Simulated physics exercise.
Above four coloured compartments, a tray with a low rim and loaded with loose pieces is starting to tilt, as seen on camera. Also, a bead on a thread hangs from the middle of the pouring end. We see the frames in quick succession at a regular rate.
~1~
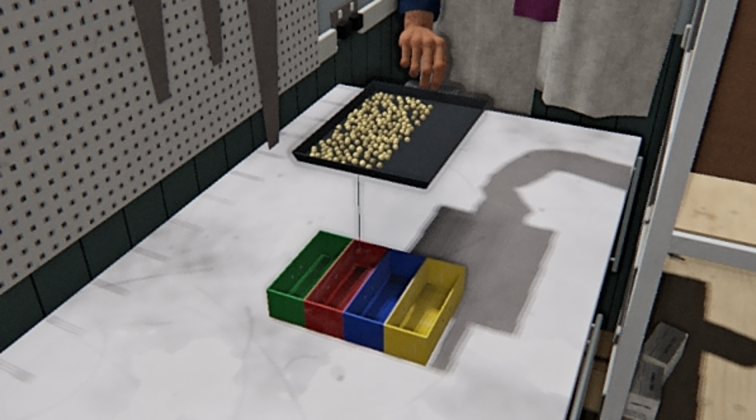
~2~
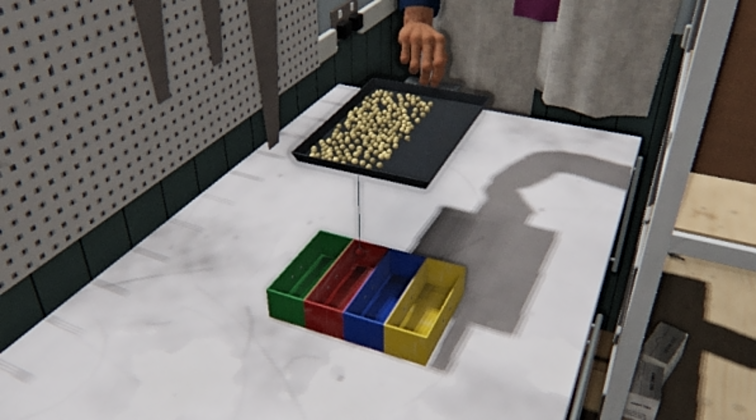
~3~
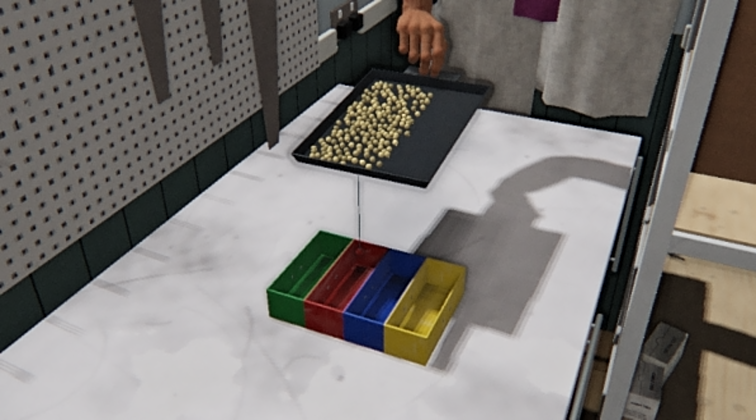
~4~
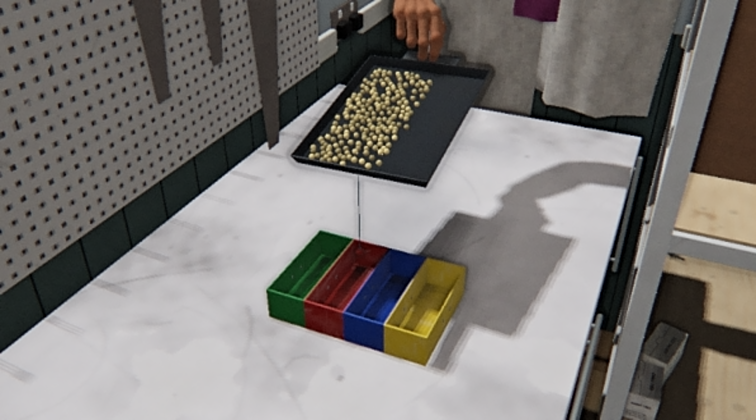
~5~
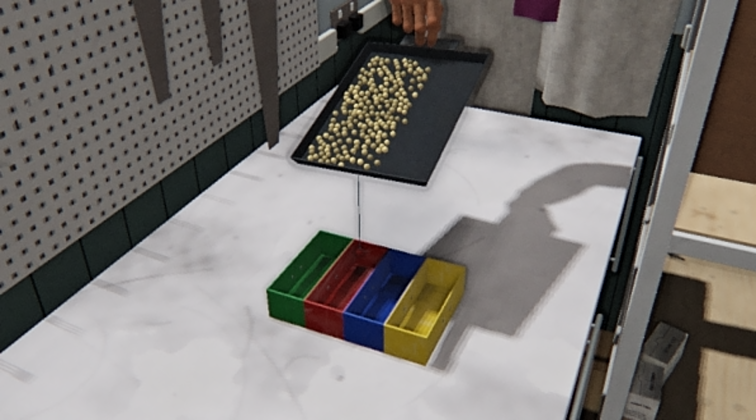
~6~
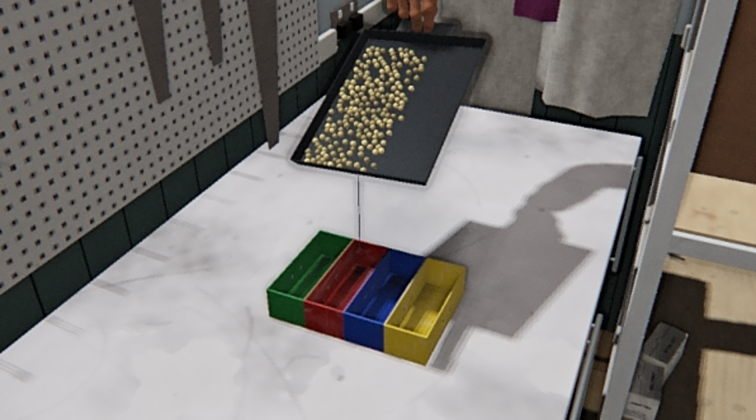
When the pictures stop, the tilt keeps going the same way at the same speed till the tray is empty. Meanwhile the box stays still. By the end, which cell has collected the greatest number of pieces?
The green cell has collected the most.
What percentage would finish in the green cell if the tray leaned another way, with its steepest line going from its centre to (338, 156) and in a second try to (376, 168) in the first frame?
For the first aim it is 40 in a hundred, for the second 20 in a hundred.
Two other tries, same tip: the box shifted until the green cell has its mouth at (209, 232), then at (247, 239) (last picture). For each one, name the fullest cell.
The first placement favours the yellow cell, while the second favours the blue one.
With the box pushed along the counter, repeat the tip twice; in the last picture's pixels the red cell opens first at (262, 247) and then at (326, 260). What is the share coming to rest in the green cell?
First 0 per cent, second 40 per cent.
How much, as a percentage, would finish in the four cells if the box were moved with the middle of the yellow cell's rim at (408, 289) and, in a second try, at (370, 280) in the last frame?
You'd get 90 per cent first and 90 per cent second.
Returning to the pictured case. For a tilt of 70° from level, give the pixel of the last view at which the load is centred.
I'd put the middle close to (316, 180).
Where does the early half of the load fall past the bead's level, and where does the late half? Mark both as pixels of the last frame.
It goes through near (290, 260) first, then near (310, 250).
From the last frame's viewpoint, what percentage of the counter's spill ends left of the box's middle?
I'd put it at around 100 per cent.
Soon after the last picture, tray tipped steeply; about half on the tray; a small part in the green cell; about half falling or outside the box.
A little later, tray tipped past a quarter turn; about a third in the green cell; about a quarter in the red cell; a stray few in the blue cell; about a third falling or outside the box.
Later still, tray tipped past a quarter turn; about a third in the green cell; about a quarter in the red cell; a stray few in the blue cell; about a third falling or outside the box.
At rest, tray tipped past a quarter turn; about a third in the green cell; about a quarter in the red cell; a stray few in the blue cell; none in the yellow cell; about a third outside the box.
